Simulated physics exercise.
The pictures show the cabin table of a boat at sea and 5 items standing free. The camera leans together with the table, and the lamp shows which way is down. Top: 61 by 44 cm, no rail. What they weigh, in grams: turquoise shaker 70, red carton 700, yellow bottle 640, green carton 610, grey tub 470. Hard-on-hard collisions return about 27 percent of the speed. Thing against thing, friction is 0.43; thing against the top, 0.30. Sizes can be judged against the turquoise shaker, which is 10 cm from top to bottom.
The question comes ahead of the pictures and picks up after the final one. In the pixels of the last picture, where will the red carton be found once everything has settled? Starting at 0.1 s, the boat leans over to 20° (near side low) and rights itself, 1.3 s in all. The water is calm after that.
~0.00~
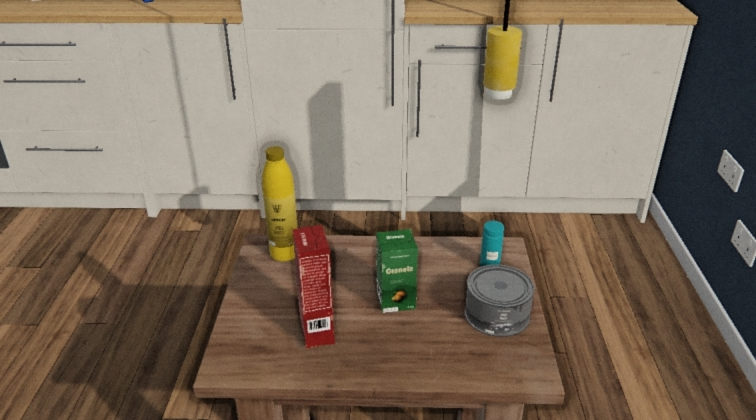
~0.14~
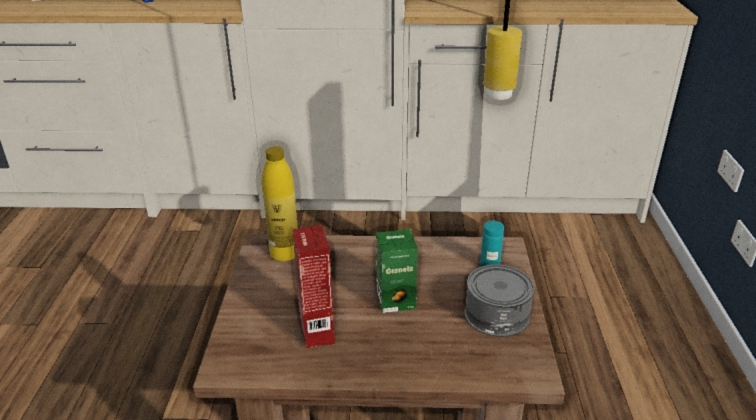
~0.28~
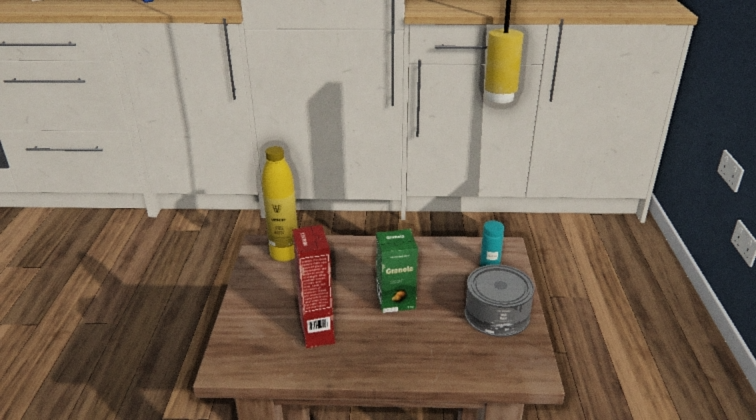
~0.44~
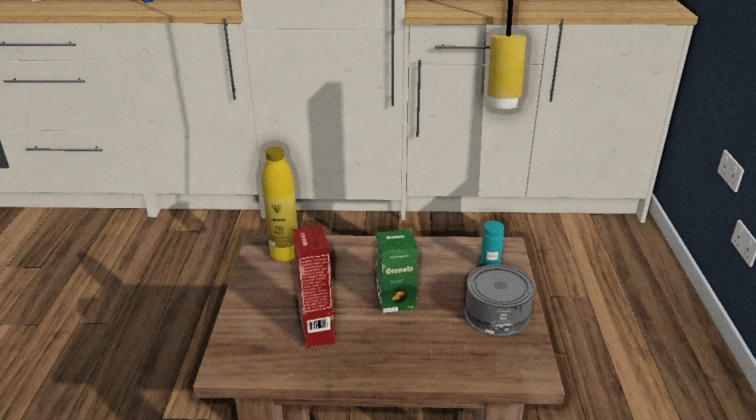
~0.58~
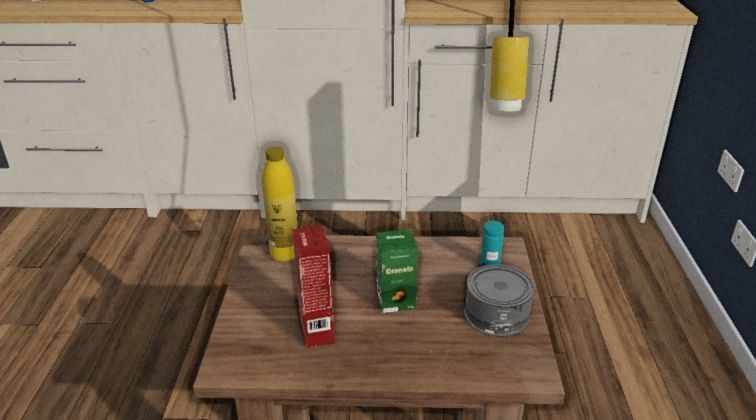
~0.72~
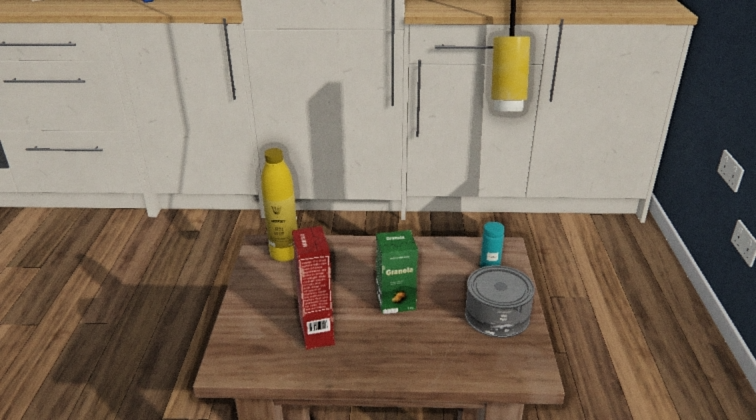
At (311, 304).
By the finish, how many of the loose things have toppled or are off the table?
That gives 1.
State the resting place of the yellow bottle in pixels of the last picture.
You'll see it about at (266, 309) in the last picture.
Around 0.92 s, heel 17°, near side down; red carton shifted 3 cm near (312, 297); yellow bottle tipped 22° against what carries it; green carton shifted 2 cm.
Around 1.02 s, heel 13°, near side down; red carton shifted 4 cm near (311, 302); yellow bottle tipped 50° against what carries it; green carton shifted 4 cm.
Around 1.12 s, heel 8°, near side down; red carton shifted 4 cm near (311, 304); yellow bottle on its side; green carton shifted 4 cm.
Around 1.22 s, heel 4°, near side down; red carton shifted 4 cm near (311, 304); yellow bottle on its side; green carton shifted 4 cm.
Finally (1.9 s), on their side or leaning hard on the table, yellow bottle; the other 4 still in place (within 5 cm). Final places as that camera would see them, red carton near (311, 304).
